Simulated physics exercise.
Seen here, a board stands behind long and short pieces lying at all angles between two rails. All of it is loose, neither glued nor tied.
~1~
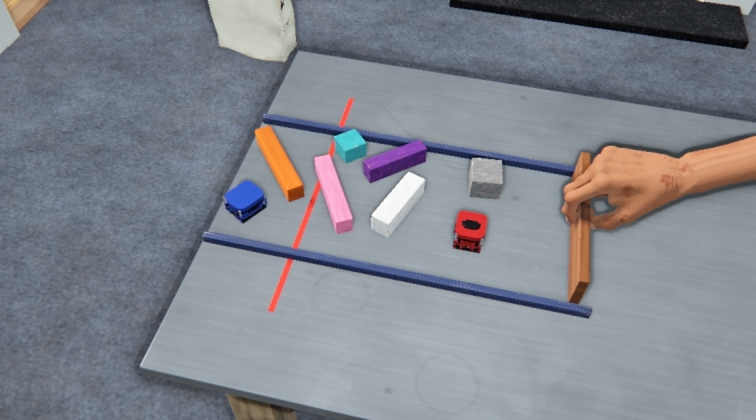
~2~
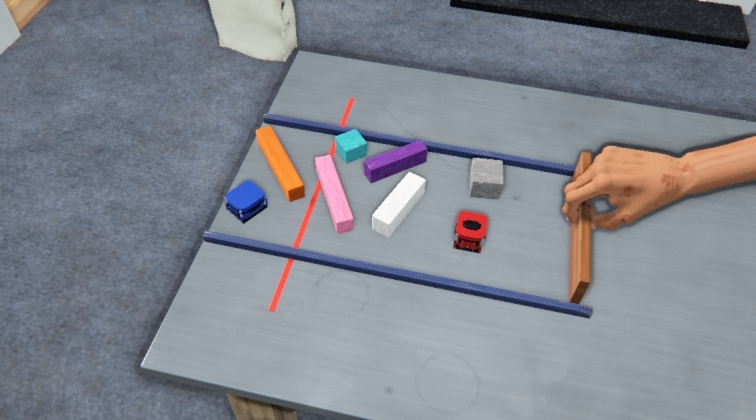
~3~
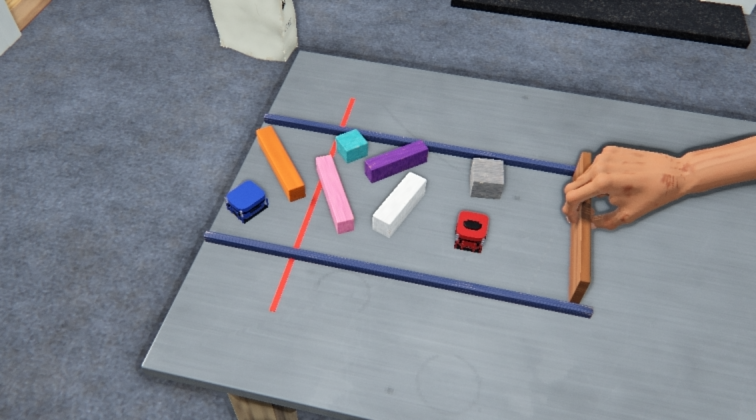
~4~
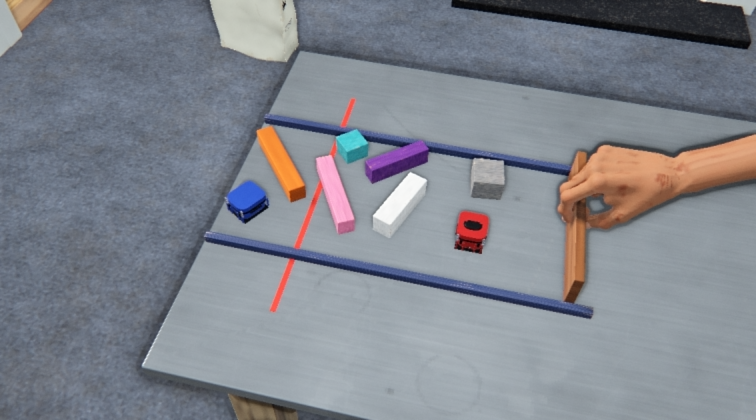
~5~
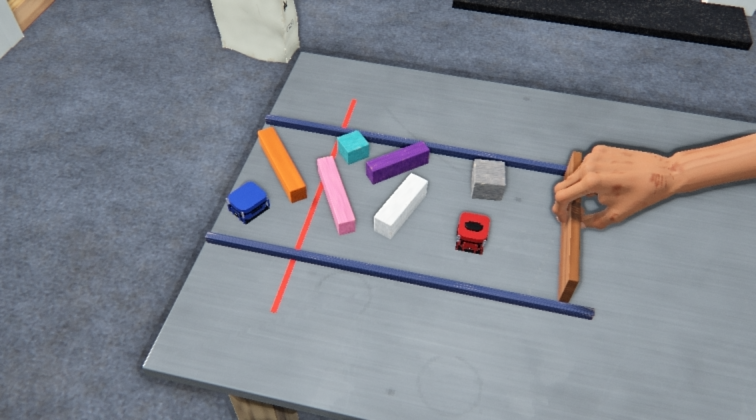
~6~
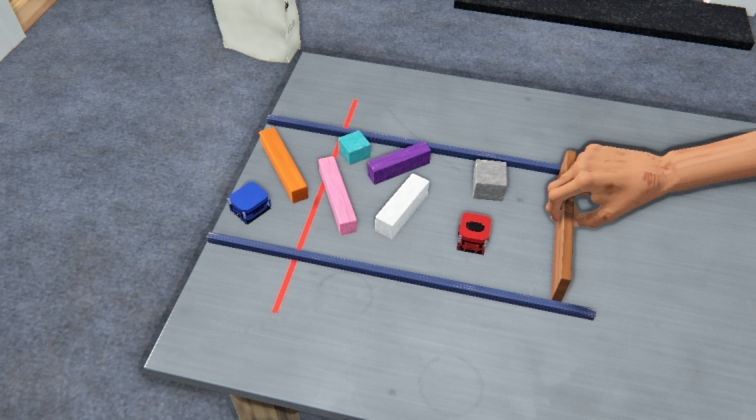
At the start, a hand holds a brown board upright at the right end of two blue rails, with colourful blocks and sticks lying loose across a red line to its left. The hand then slides the board slightly left, still short of the grey block and red case, while the pieces stay put.
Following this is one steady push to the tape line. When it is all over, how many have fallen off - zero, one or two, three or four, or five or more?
By then zero have fallen off.
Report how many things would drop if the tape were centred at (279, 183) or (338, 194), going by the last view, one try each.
First 4, second 0.
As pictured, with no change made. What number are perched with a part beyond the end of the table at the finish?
I count 2 overhanging.
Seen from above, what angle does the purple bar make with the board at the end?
Near 5 degrees.
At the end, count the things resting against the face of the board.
The answer is 2.
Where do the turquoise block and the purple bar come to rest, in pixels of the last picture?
Approximately (280, 133) for one, approximately (297, 147) for the other.
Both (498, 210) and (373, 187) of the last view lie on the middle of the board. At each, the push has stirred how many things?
By then 1, and 7.
Early on, none off yet; blue case at rest near (250, 203); orange stick at rest near (283, 164); pink bar at rest near (337, 195).
A while later, none off yet; blue case at rest near (250, 203); orange stick travelled a little near (269, 160); pink bar travelled a little near (293, 191).
Finally, the number that fall off is zero.
